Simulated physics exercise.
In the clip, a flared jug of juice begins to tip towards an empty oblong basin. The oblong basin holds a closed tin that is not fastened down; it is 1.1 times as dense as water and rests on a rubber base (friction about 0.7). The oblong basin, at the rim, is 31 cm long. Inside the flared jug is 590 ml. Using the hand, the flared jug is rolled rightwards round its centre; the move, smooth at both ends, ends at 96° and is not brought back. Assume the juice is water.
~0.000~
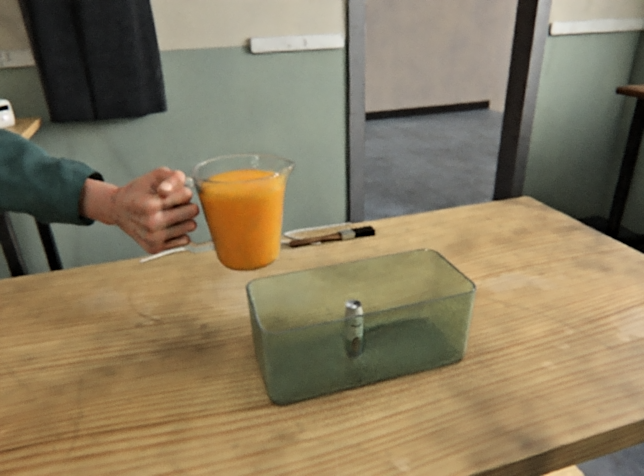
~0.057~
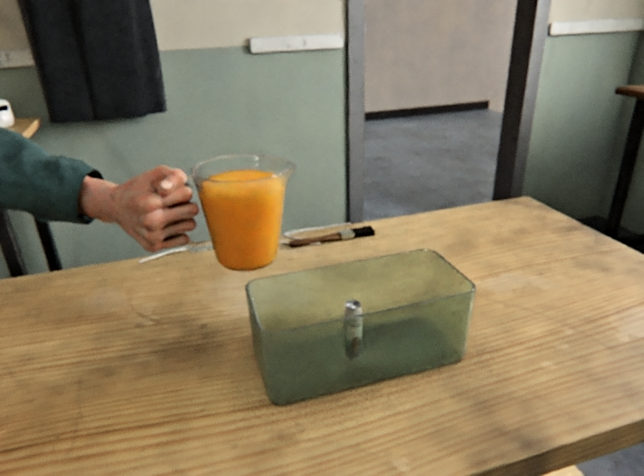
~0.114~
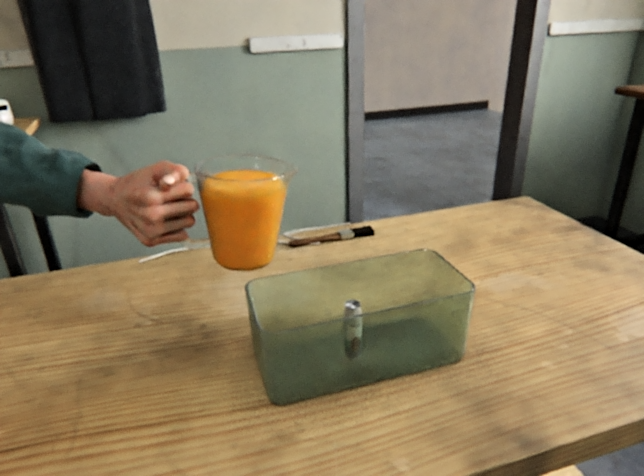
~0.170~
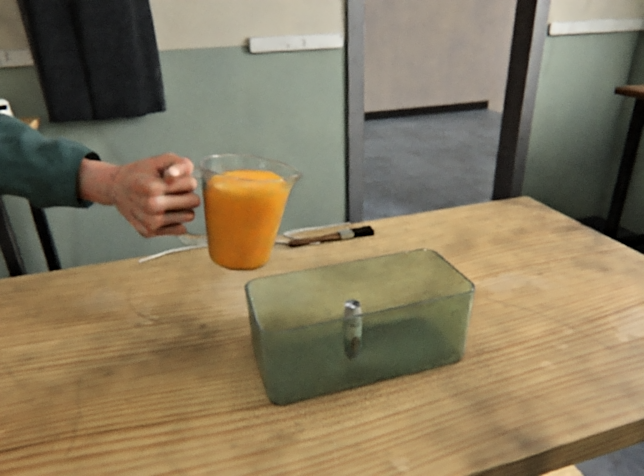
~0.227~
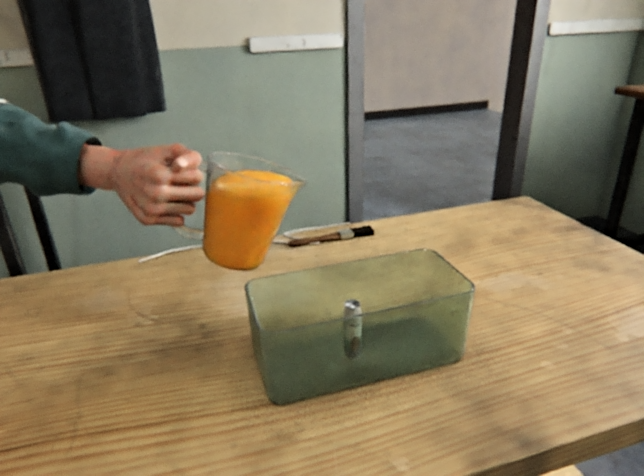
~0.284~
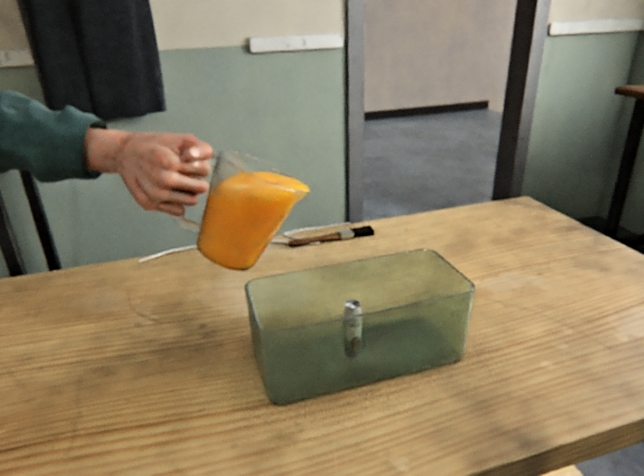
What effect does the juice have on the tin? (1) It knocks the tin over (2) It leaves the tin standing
(1) It knocks the tin over.
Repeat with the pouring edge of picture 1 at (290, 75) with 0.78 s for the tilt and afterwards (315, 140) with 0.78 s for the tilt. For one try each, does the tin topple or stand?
The tin stays vertical the first time and stays vertical the second time.
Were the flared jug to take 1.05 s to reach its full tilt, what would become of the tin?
Result: Tin tipped over.
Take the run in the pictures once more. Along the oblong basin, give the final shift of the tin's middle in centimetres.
All told, the tin's centre has moved close to 8.0 cm.
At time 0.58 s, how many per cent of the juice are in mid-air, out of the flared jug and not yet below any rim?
At that moment, about 24 percent.
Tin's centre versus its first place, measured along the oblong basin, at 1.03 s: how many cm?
The tin has gone some 8 cm.
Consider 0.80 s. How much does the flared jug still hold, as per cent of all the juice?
18 in a hundred, give or take.
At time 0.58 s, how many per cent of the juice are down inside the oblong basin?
At that time the basin holds about 16 per cent of the liquid.
Then, 0.58 s in, the tilt is 82° and 61 per cent is still to pour; the tin stands where it began.
Then, 0.80 s in, the tilt is 96° and 18 per cent is still to pour; the tin leans 5°.
Then, 1.03 s in, the tilt is 96° and 3 per cent is still to pour; the tin lies on its side.
Then, 1.28 s in, the tilt is 96° and 0 per cent is still to pour; the tin lies on its side.
Finally, the tin lies on its side.
